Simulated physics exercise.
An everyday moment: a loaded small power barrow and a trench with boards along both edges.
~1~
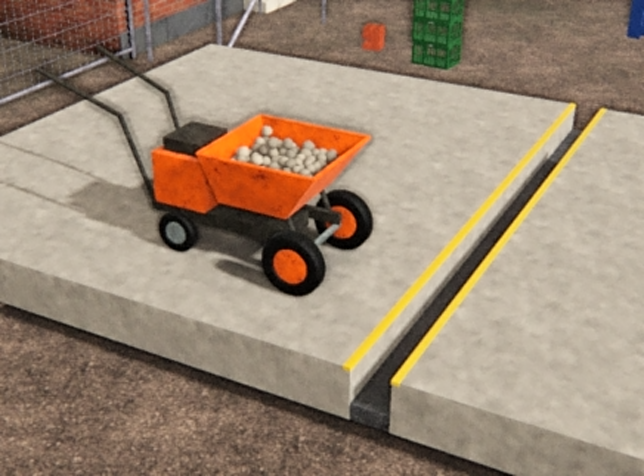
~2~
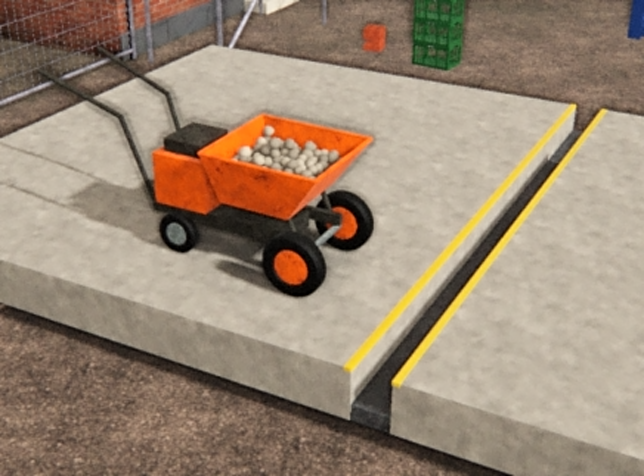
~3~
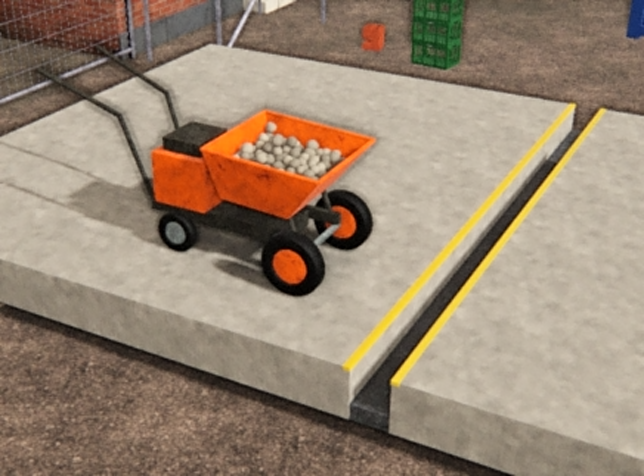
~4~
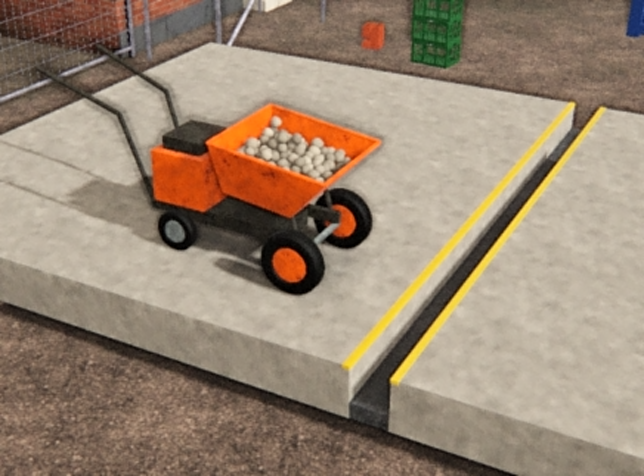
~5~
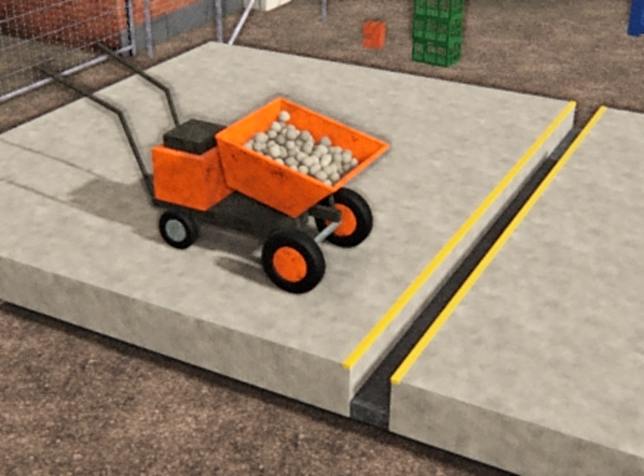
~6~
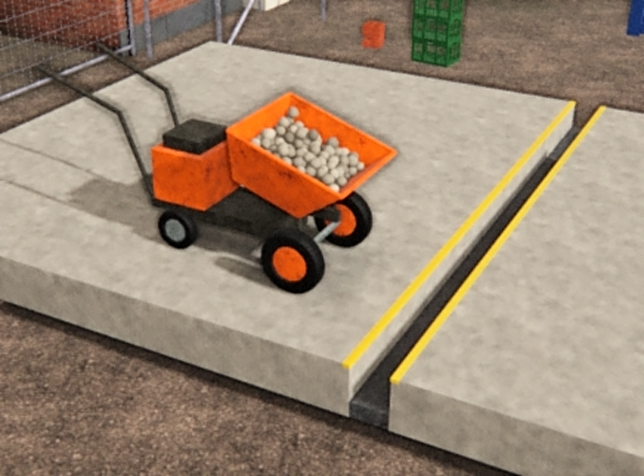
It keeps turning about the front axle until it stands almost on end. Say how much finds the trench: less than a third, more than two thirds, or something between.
It catches over two thirds.
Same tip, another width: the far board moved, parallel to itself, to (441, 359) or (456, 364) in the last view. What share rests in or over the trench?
First some 100, then 100 per cent.
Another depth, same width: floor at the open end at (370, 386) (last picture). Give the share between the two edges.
It comes to 60 per cent or so.
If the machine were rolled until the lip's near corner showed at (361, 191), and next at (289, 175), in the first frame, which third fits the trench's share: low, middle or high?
The first try: Below one third. The second: Above two thirds.
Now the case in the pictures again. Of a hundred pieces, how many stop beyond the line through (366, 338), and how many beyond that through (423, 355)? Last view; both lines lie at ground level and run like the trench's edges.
Near 100 % and 10 %.
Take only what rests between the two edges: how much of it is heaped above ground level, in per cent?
About 10 per cent.
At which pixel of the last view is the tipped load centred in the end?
Roughly at (433, 312).
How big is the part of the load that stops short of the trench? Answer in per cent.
Near 0 %.
Soon, skip tipped steeply; all in the skip.
A while on, skip tipped steeply; nearly all in the skip; a stray few in or heaped over the trench; a stray few falling.
Towards the end, skip tipped right over; about a quarter in the skip; a stray few short of the trench; about two thirds in or heaped over the trench; a small part beyond it.
Finally, skip tipped right over; a stray few short of the trench; most in or heaped over the trench; a small part beyond it.
